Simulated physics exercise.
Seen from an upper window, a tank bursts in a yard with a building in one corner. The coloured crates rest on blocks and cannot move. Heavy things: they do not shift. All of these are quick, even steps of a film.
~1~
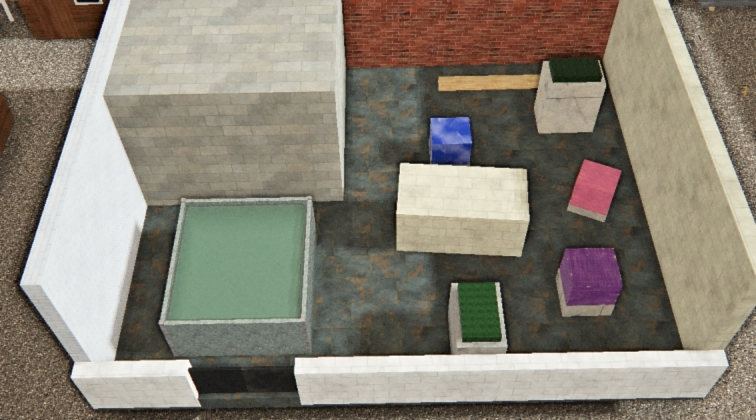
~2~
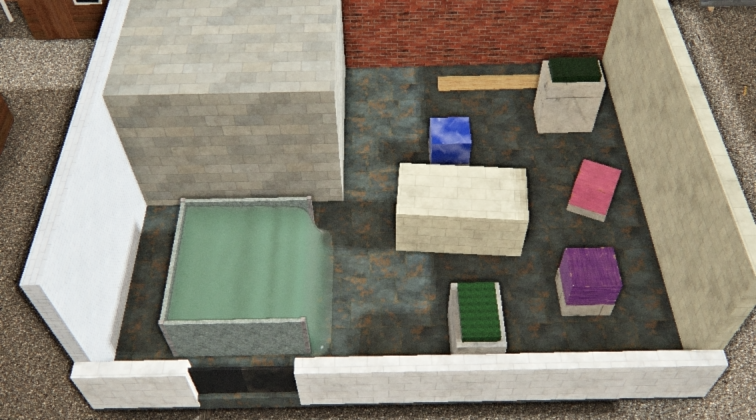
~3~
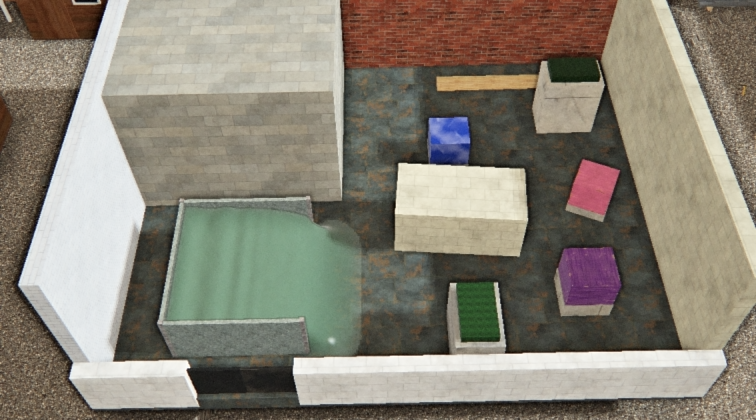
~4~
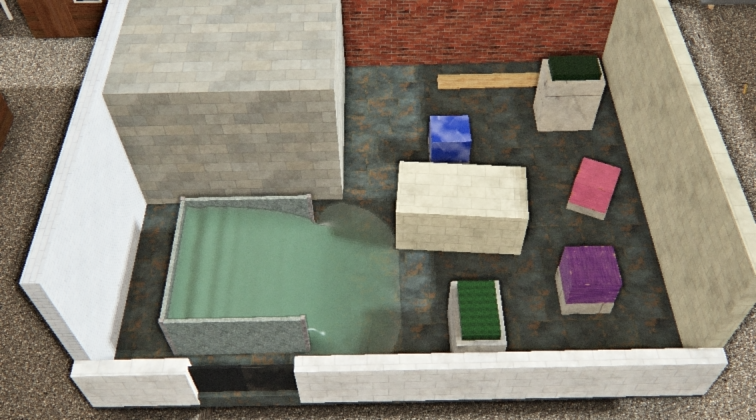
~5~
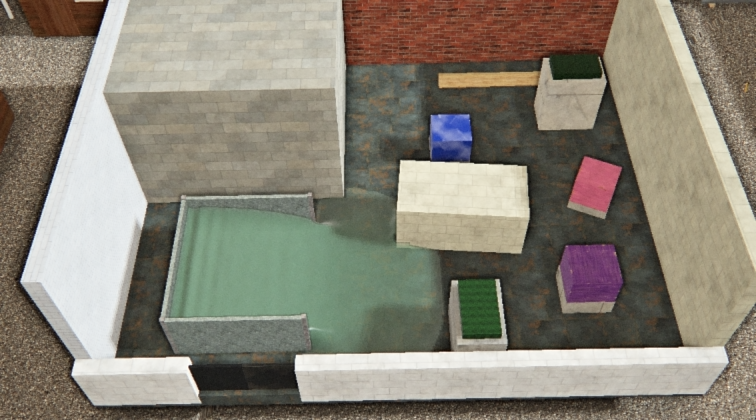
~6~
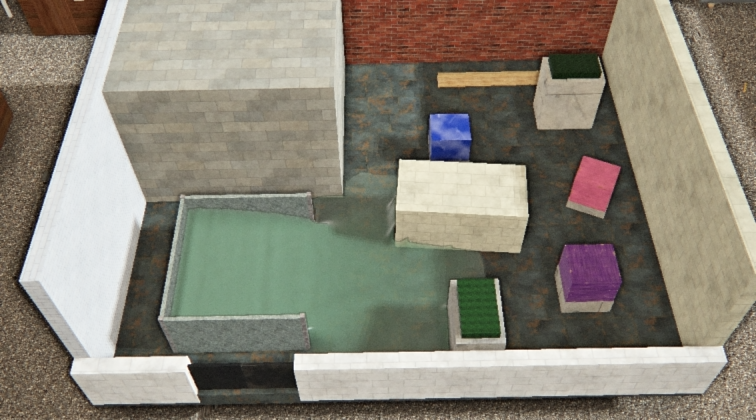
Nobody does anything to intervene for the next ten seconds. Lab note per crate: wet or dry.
The blue crate is reached by the water; the pink crate is reached by the water; the purple crate is reached by the water.
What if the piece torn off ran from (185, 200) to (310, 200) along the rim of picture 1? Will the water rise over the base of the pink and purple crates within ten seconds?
First the pink crate: It is never reached; then the purple crate: It is never reached.
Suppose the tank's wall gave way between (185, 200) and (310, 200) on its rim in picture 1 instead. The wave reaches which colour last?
Answer: The purple one.
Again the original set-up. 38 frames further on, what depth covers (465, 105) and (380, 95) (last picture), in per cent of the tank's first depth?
First spot 12 percent, second 10 percent.
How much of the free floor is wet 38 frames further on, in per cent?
I'd guess some 95 per cent.
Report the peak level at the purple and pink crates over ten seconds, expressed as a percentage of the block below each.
Close to 160 per cent, and close to 160 per cent, in that order.
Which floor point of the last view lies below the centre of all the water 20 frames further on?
Centre point: Around (422, 266).
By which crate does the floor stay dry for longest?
It would be the pink crate.
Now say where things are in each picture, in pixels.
The first picture shows the water tank at (241, 260) is whole and still.
In the second picture, the front is at (318, 230), out from the gap at (308, 278).
In the third picture, the front is at (338, 224), out from the gap at (307, 280).
In the fourth picture, water pours out at (308, 280) and has run to (360, 211).
In the fifth picture, the front is at (395, 203), out from the gap at (309, 280).
In the sixth picture, water pours out at (308, 279) and has run to (476, 255).
A moment on, water covers 35 % of the floor; the blue crate water round its plinth, the pink crate not reached, the purple crate water round its plinth.
Next, water covers 55 % of the floor; the blue crate water round its plinth, the pink crate water round its plinth, the purple crate water round its plinth.
Then, water covers 75 % of the floor; the blue crate water round its plinth, the pink crate water round its plinth, the purple crate water round its plinth.
Later, water covers 95 % of the floor; the blue crate water round its plinth, the pink crate water round its plinth, the purple crate water round its plinth.
In the end, water covers 100 % of the floor; the blue crate was topped, the pink crate was topped, the purple crate was topped.
